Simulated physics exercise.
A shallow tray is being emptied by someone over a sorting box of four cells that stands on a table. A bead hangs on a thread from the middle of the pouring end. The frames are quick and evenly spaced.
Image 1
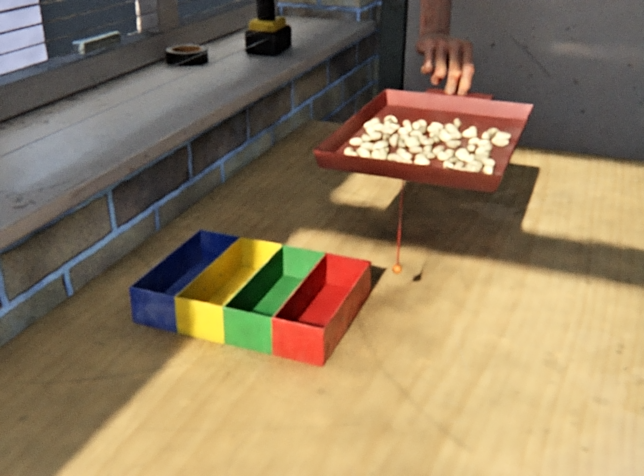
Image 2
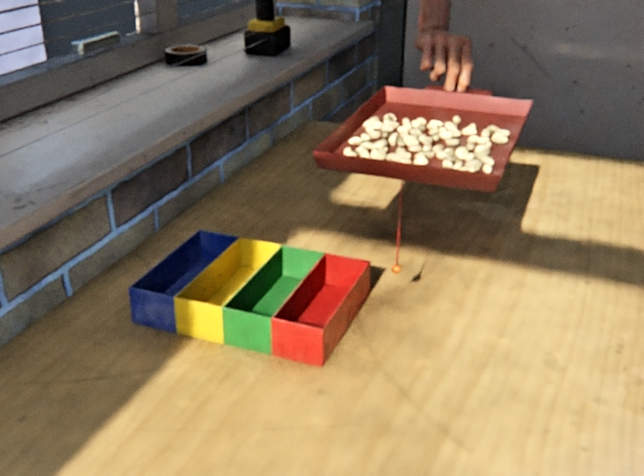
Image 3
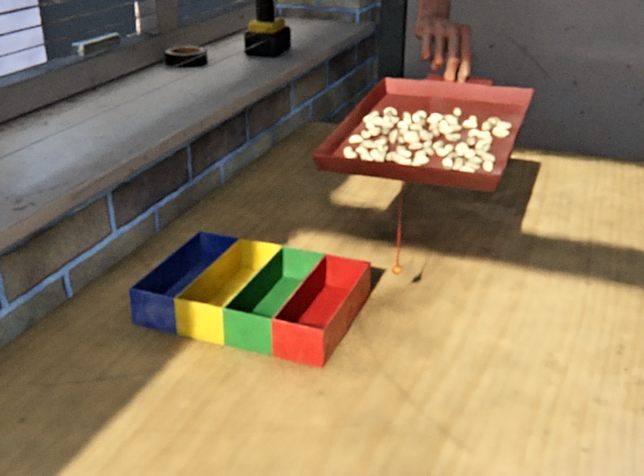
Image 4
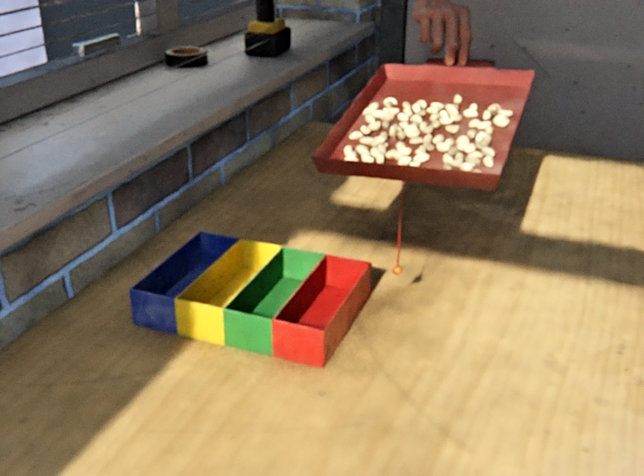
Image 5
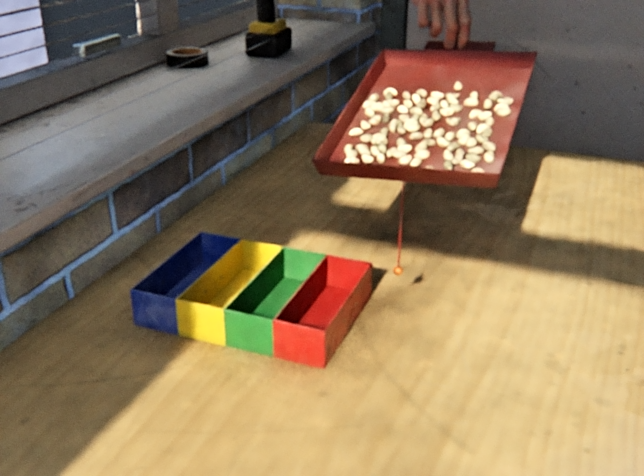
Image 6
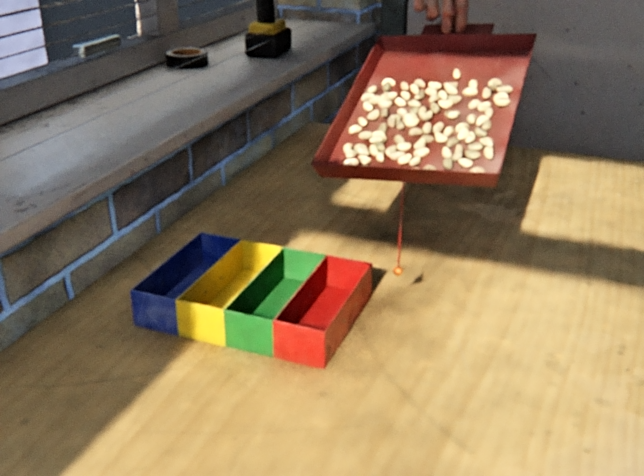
A sunlit wooden table beside a brick ledge under a window is seen from above at an angle, the view staying still. A sorting box with blue, yellow, green and red cells sits left of a shallow red tray of white beans, a bead hanging from it on a thread. A hand raises the tray's far end, steepening it steadily while the beans stay on it.
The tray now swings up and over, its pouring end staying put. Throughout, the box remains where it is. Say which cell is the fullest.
The red cell is the fullest.
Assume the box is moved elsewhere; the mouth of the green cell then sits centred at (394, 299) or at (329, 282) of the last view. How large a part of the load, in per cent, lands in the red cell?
The first position comes out at 10 per cent, the other at 30 per cent.
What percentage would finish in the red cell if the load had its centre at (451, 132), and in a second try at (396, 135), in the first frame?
First case: Close to 40 %; second case: Close to 60 %.
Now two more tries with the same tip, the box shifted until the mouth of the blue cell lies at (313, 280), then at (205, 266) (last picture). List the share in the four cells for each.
It would be roughly 100 per cent in the first placement and roughly 70 per cent in the second.
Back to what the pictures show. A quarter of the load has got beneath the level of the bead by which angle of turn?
I'd say close to 115 degrees.
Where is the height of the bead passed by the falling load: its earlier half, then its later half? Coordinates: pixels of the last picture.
About (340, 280), and after that about (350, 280).
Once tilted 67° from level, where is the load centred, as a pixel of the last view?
The load is centred near (384, 141).
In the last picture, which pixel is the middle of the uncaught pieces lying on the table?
It's centred close to pixel (373, 360).
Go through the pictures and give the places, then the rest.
Corners of the pouring end at (319, 149) and (497, 174), level; middle of the load at (413, 144), white beans; bead on its thread at (397, 269); blue cell at (154, 306); yellow cell at (199, 316); green cell at (247, 327); red cell at (298, 339), in the first picture.
Corners of the pouring end at (318, 150) and (496, 173), level; middle of the load at (412, 143), in the second picture.
Corners of the pouring end at (318, 152) and (496, 173), tipped barely, lowest at the left corner; middle of the load at (413, 140), in the third picture.
Corners of the pouring end at (317, 155) and (496, 172), tipped a little, lowest at the left corner; middle of the load at (413, 134), in the fourth picture.
Corners of the pouring end at (317, 158) and (496, 171), tipped clearly, lowest at the left corner; middle of the load at (413, 128), in the fifth picture.
Corners of the pouring end at (317, 161) and (495, 171), tipped clearly, lowest at the left corner; middle of the load at (412, 123); blue cell at (155, 309); yellow cell at (201, 319); green cell at (249, 330); red cell at (299, 341), in the sixth picture.
Soon after the last picture, tray tipped steeply; nearly all on the tray; a stray few falling or outside the box.
A little later, tray tipped past a quarter turn; most on the tray; a small part in the red cell; a stray few in the green cell; about a quarter falling or outside the box.
Later still, tray tipped past a quarter turn; about half in the red cell; a small part in the green cell; about half falling or outside the box.
At rest, tray tipped past a quarter turn; about half in the red cell; a small part in the green cell; none in the yellow cell; none in the blue cell; about half outside the box.
